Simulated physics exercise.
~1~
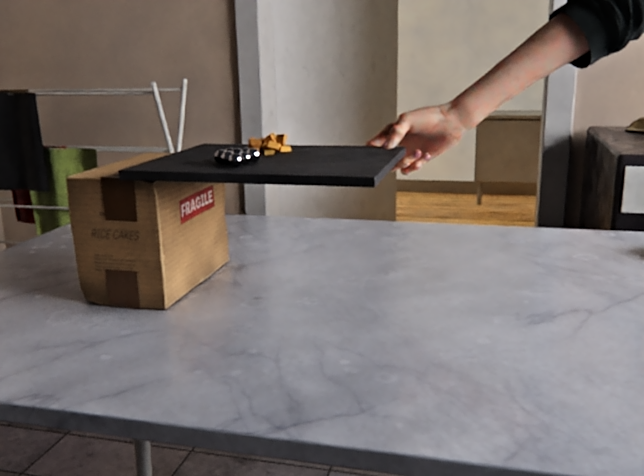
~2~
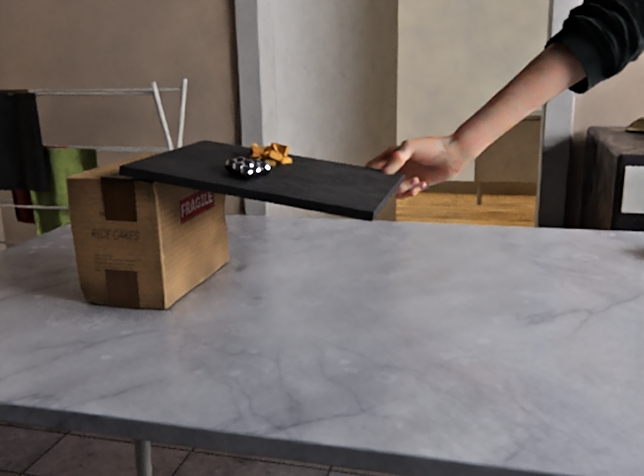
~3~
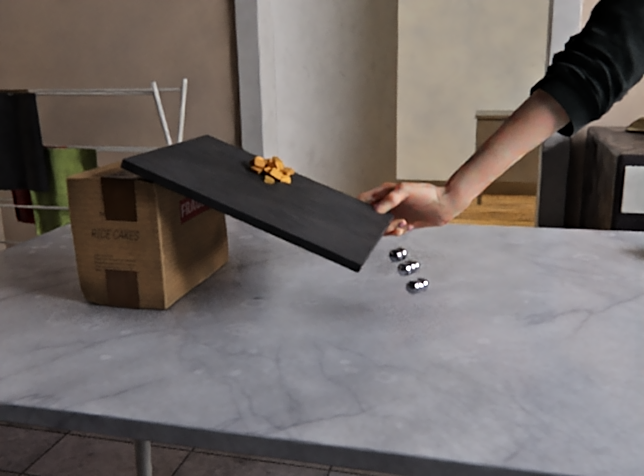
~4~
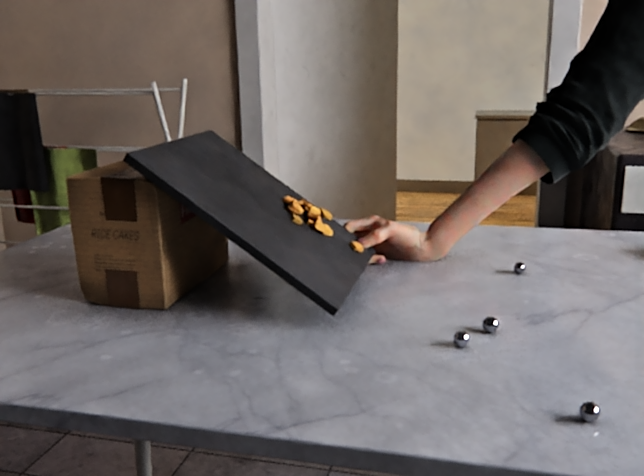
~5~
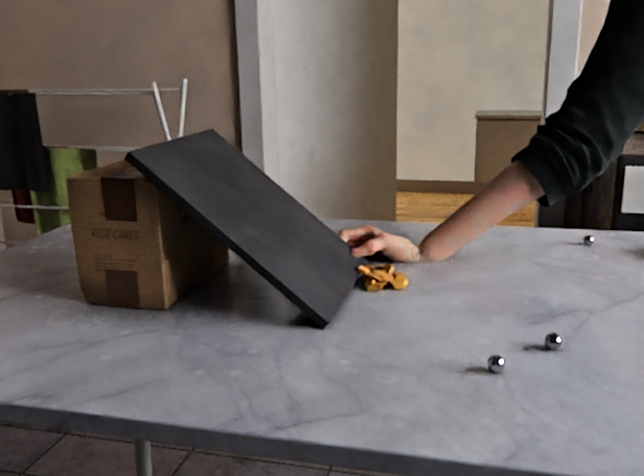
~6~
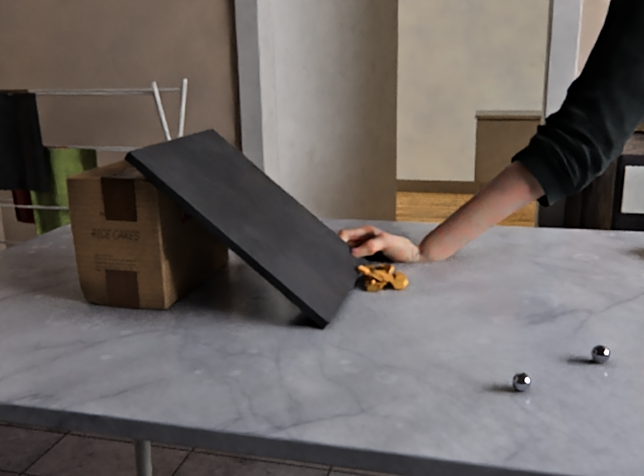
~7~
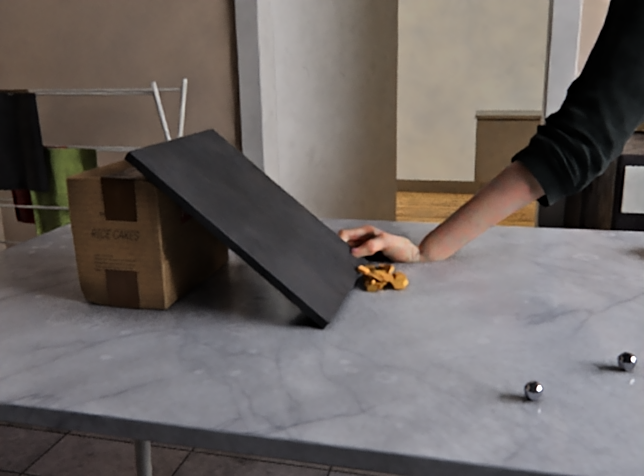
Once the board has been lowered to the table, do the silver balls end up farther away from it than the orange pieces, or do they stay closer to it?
The silver balls end up farther away, rolling well across the table to the right, while the orange pieces stay heaped near the foot of the board.
